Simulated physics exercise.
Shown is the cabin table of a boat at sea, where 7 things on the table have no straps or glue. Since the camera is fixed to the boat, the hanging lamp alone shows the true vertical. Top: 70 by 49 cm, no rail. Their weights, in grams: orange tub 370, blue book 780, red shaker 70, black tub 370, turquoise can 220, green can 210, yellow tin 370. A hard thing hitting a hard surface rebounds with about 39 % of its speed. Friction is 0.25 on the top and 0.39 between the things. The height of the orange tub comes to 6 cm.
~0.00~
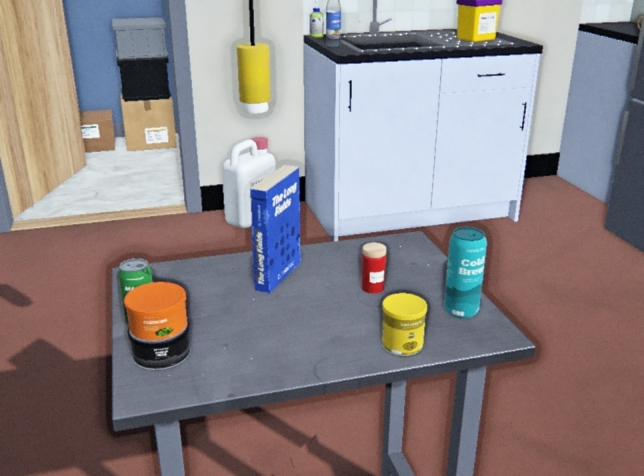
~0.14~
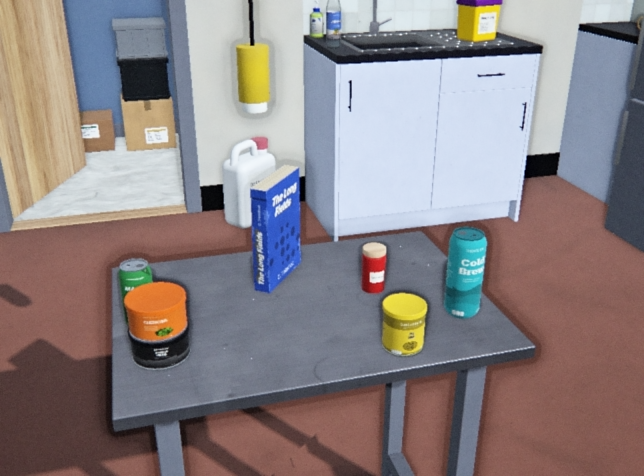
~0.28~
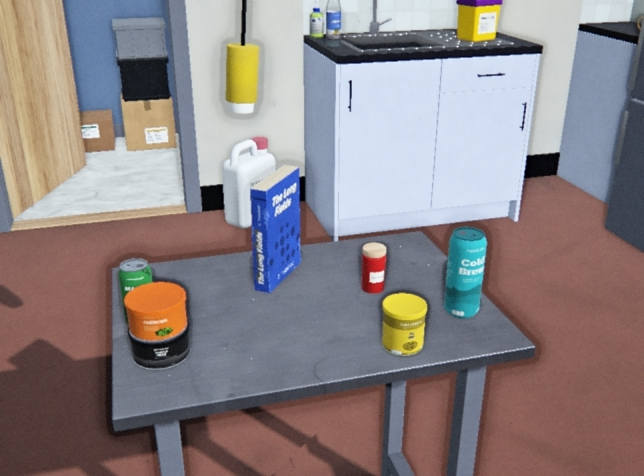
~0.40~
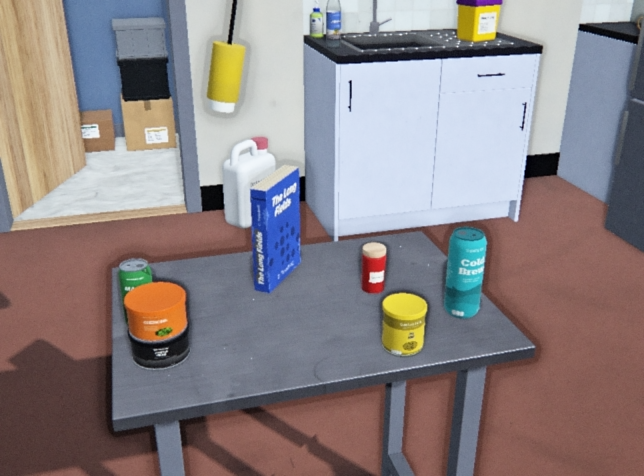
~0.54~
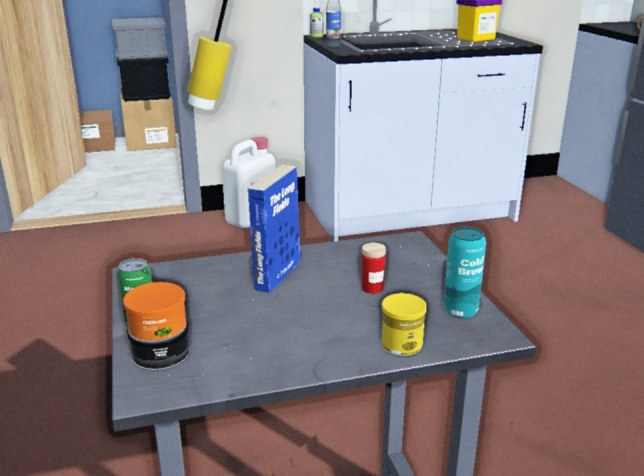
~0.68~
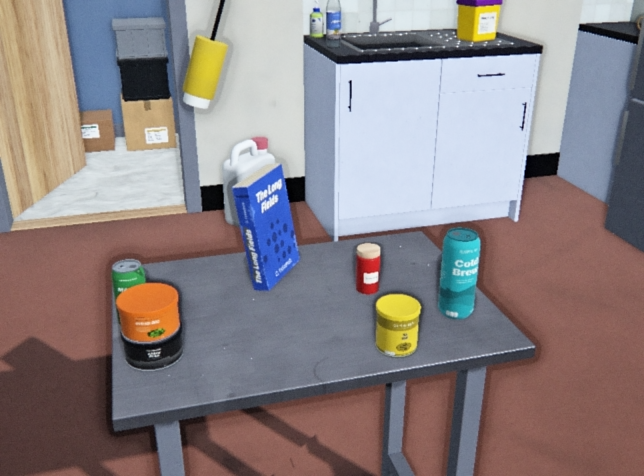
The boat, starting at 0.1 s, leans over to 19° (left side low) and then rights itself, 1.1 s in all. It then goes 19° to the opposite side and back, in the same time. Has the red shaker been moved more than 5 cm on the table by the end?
No.
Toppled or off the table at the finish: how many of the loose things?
I count 2.
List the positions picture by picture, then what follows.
Boat level; red shaker (374, 268); orange tub (157, 312), in the first picture.
Boat level; black tub (160, 341); turquoise can (465, 274), in the second picture.
Boat heeled 5°, left side down; yellow tin (404, 325), in the third picture.
Boat heeled 11°, left side down; orange tub (157, 312); blue book (277, 228), in the fourth picture.
Boat heeled 17°, left side down; black tub (160, 340); turquoise can (464, 274), in the fifth picture.
Boat heeled 19°, left side down; red shaker (368, 269), in the sixth picture.
Around 1.18 s, boat level; green can now off the table; red shaker shifted 7 cm near (339, 273); blue book on its side.
Around 1.78 s, boat heeled 19°, right side down; blue book now off the table; red shaker shifted 6 cm near (345, 272); turquoise can shifted 6 cm.
Finally (2.8 s), off the table, blue book and green can; the other 5 still in place (within 5 cm). Final places as that camera would see them, red shaker near (374, 268).
